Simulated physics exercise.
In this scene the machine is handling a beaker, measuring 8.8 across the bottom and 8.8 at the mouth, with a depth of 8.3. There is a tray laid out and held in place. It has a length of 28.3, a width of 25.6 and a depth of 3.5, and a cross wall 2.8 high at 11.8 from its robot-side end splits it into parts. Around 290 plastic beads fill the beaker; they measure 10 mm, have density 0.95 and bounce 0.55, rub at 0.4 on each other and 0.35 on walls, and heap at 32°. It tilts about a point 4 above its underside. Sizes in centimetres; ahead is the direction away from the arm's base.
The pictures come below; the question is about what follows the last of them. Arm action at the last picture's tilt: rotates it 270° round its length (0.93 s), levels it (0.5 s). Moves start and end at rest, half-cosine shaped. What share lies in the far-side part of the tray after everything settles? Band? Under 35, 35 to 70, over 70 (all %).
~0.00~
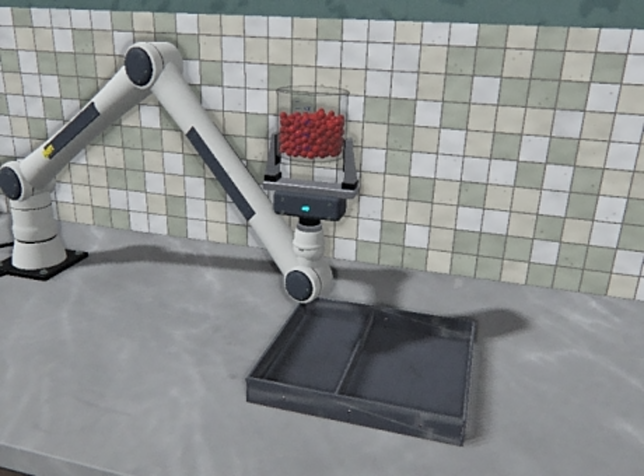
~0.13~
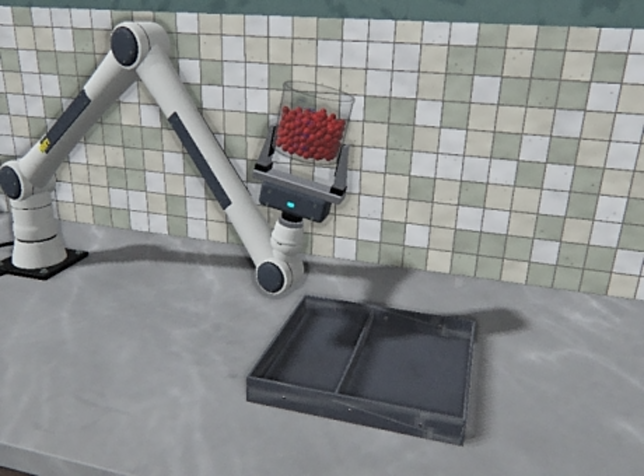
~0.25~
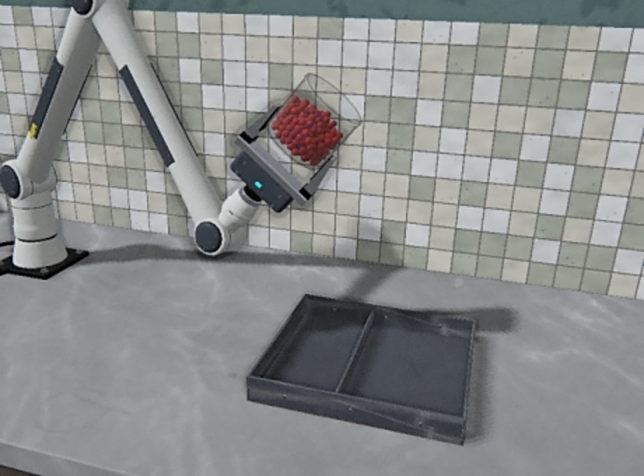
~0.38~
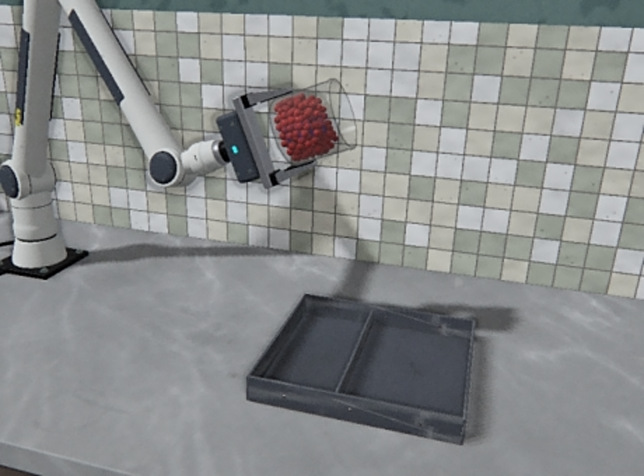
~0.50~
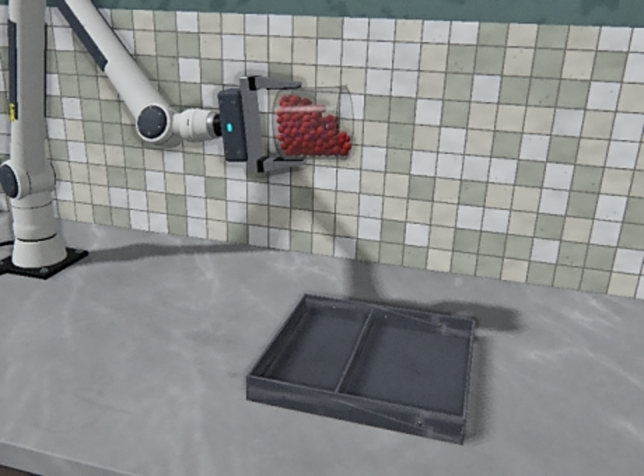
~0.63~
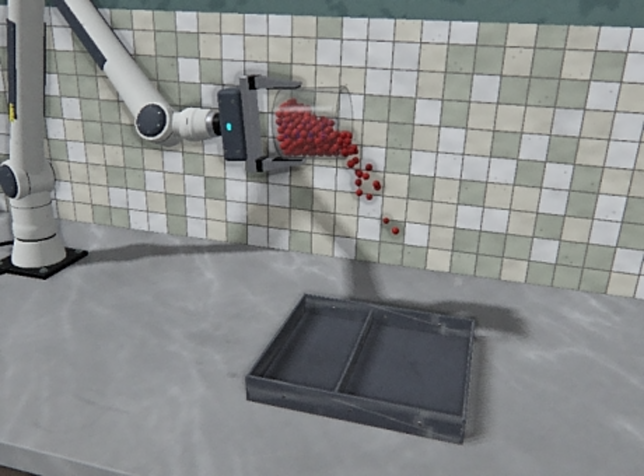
Band: 35 to 70 %.
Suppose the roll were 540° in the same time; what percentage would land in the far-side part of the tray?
In that case some 50 per cent.
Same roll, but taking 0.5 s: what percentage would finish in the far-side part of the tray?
It would come to around 35 percent.
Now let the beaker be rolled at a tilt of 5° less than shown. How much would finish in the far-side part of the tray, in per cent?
35 %.
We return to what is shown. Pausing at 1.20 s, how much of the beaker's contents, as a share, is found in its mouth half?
Looks like around 45 per cent to me.
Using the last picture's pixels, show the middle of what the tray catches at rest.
It's centred about (417, 372).
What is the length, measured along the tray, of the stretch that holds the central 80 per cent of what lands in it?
14 cm, roughly.
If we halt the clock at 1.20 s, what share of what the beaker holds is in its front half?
25 per cent.
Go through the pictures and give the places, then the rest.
Beaker middle at (312, 124), upright; upper third of the load around (312, 123), from x 285 to 340, top at y 110; 292 in the beaker, in the first picture.
Beaker middle at (313, 124), tipped 11°; upper third of the load around (307, 122), from x 280 to 340, top at y 110, in the second picture.
Beaker middle at (313, 123), tipped 39°; upper third of the load around (299, 117), from x 275 to 340, top at y 100, in the third picture.
Beaker middle at (313, 124), tipped 69°; upper third of the load around (301, 111), from x 275 to 335, top at y 95, in the fourth picture.
Beaker middle at (313, 124), tipped 84°; upper third of the load around (299, 115), from x 280 to 350, top at y 100, in the fifth picture.
Beaker middle at (313, 124), tipped 85°; upper third of the load around (299, 121), from x 280 to 395, top at y 100; 279 in the beaker, 13 in flight or on a rim, in the sixth picture.
By 1.20 s, tipped 85°, highest piece 38 above the table; 208 in the beaker, 44 in the far-side part, 5 in the robot-side part, 1 on the table or floor, 34 in flight or on a rim.
By 1.77 s, tipped 52°, highest piece 37 above the table; 146 in the beaker, 120 in the far-side part, 8 in the robot-side part, 6 on the table or floor, 12 in flight or on a rim.
By 2.26 s, upright, highest piece 38 above the table; 145 in the beaker, 129 in the far-side part, 11 in the robot-side part, 6 on the table or floor, 1 in flight or on a rim.
By 2.96 s, upright, highest piece 38 above the table; 145 in the beaker, 130 in the far-side part, 11 in the robot-side part, 6 on the table or floor.
Final count, 145 in the beaker, 130 in the far-side part, 11 in the robot-side part, 6 on the table or floor. That is 45 % in the far-side part of the tray.
